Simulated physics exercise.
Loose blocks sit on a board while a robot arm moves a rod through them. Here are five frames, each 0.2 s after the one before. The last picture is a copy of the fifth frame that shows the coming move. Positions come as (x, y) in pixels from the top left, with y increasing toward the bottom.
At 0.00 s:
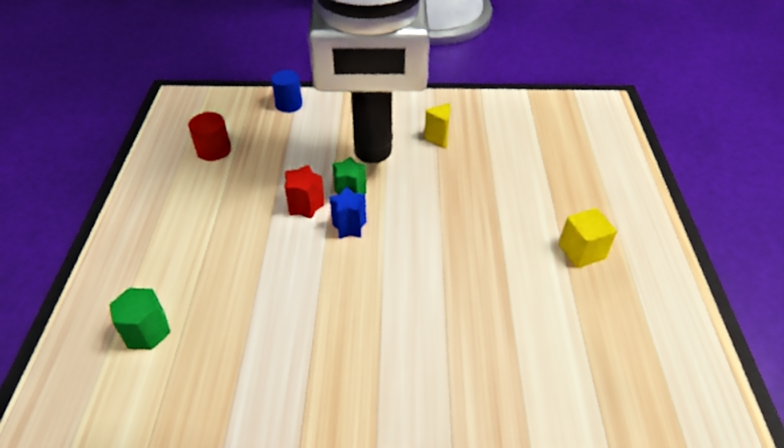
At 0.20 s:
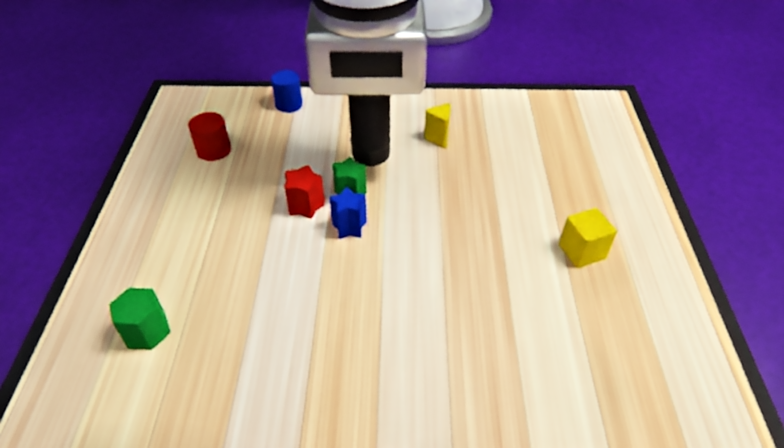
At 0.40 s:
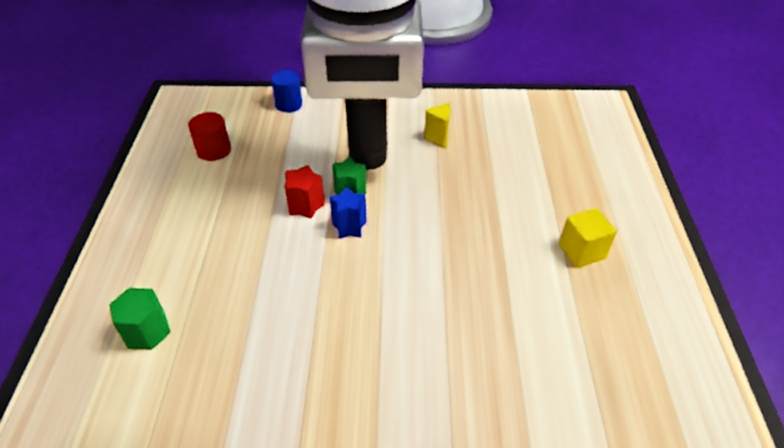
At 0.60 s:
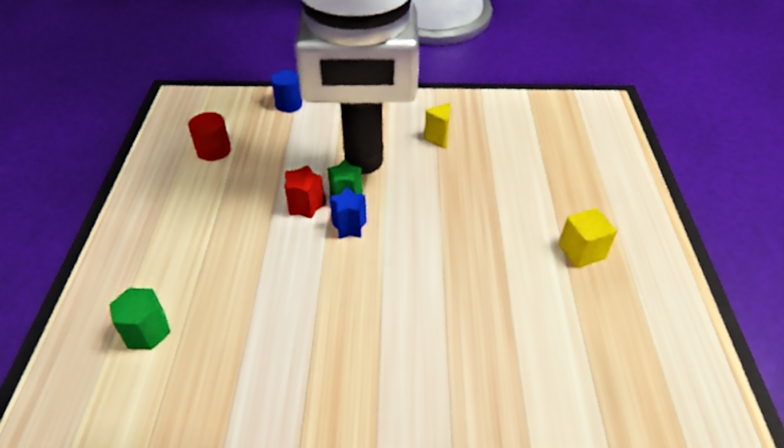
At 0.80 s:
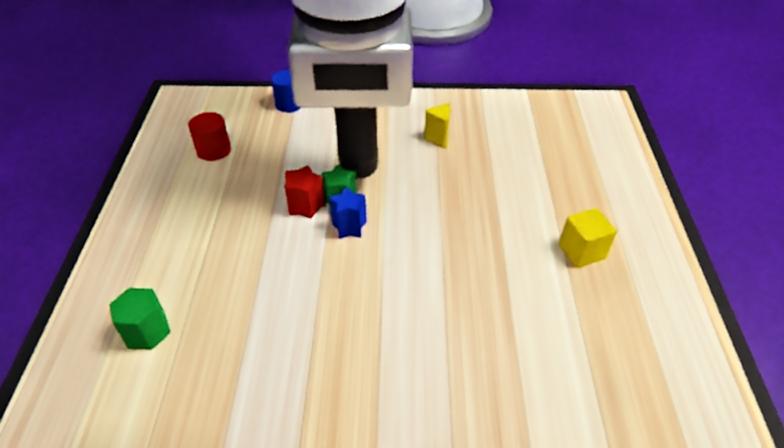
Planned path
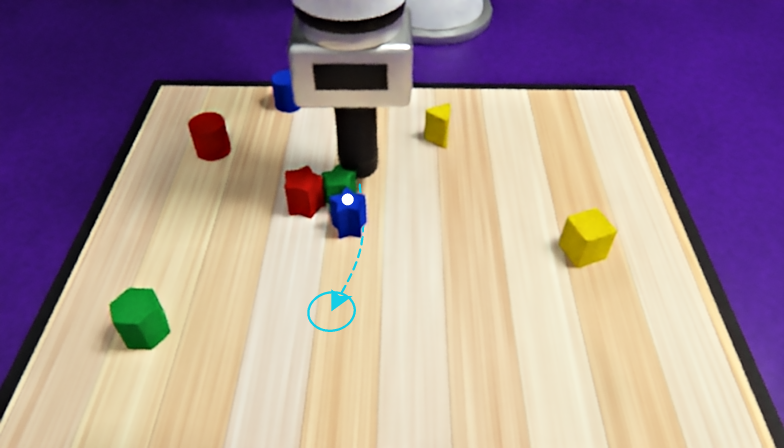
Robot arm lowering its black rod slightly down and left across a wooden board, nudging a green star block toward a red one.
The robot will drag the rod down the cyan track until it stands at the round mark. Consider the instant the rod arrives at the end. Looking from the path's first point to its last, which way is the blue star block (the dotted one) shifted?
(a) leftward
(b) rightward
b (rightward)
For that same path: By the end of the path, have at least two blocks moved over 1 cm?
Answer: Yes.
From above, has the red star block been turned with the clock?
Yes.
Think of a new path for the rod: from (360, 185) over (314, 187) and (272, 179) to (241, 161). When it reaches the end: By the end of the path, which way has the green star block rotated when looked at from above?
From overhead, anticlockwise.
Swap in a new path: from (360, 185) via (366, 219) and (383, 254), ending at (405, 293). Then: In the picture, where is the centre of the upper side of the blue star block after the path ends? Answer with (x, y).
It ends at (339, 220).
The drawn path runs from (360, 185) via (363, 222) and (355, 265), ending at (332, 311); the dot is on the blue star block.
On the path given first. One third of the way, rod (362, 205); red star block (297, 180), turned 20° clockwise; green star block (327, 194), turned 55° clockwise; blue star block (338, 216), turned 60° anticlockwise.
Two thirds of the way, rod (354, 248); red star block (297, 180), turned 20° clockwise; green star block (326, 195), turned 60° clockwise; blue star block (316, 241), turned 20° anticlockwise.
At the end, rod (329, 294); red star block (297, 180), turned 20° clockwise; green star block (326, 195), turned 60° clockwise; blue star block (309, 248), turned 20° clockwise.
